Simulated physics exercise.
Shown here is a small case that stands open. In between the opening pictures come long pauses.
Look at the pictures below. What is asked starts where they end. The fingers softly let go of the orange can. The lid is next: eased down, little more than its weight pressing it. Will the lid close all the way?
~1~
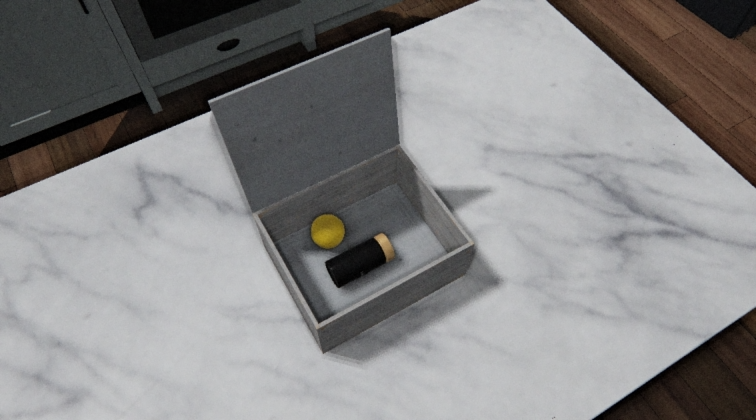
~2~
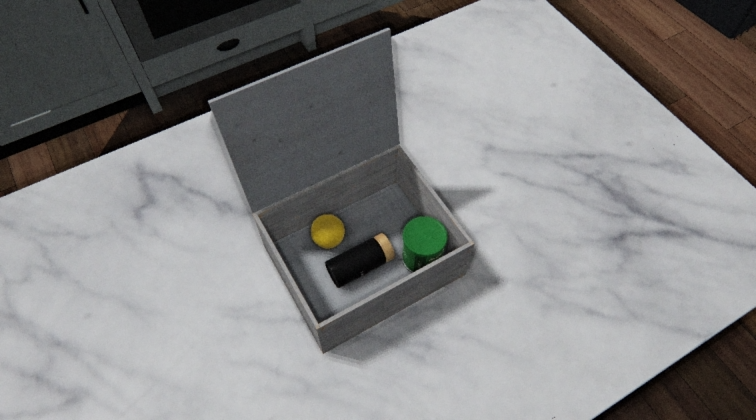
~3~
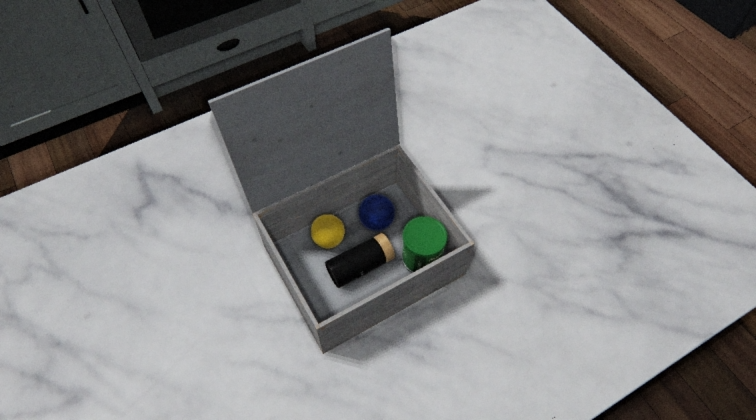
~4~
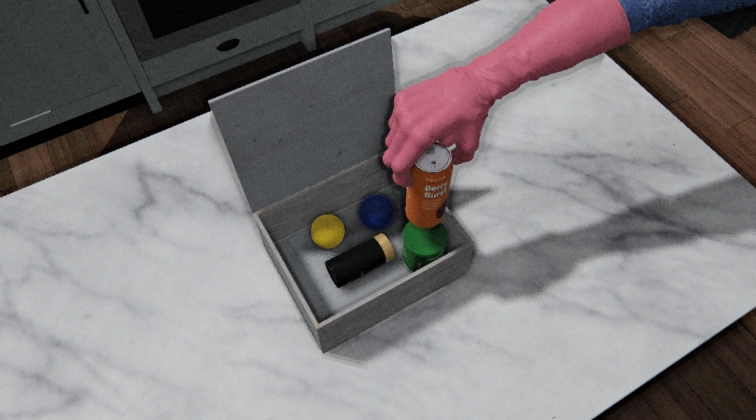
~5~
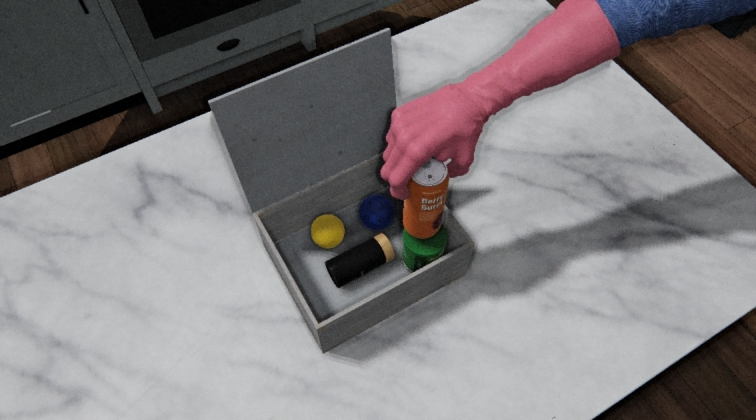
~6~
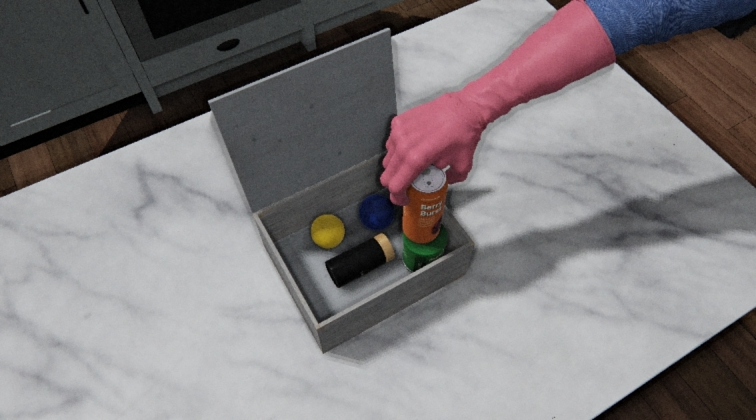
No, the lid stays propped open.
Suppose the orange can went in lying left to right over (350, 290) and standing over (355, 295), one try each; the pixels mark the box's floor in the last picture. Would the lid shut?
Try one: Lid goes down; try two: Lid stays raised.
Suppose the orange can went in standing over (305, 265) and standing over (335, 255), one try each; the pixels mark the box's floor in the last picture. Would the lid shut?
On the first go the lid remains open a bit, and on the second go it settles shut.
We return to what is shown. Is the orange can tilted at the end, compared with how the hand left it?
As it turns out, it keeps its original angle.
Then, 1.10 s on from there, lid starting down.
Then, 1.50 s on from there, lid 66° above the rim.
Then, 1.70 s on from there, lid 48° above the rim.
Then, 3.70 s on from there, lid 46° above the rim.
In the end, lid 46° above the rim; all 5 unmoved. At the end, from the last picture's camera, orange can near (424, 207).
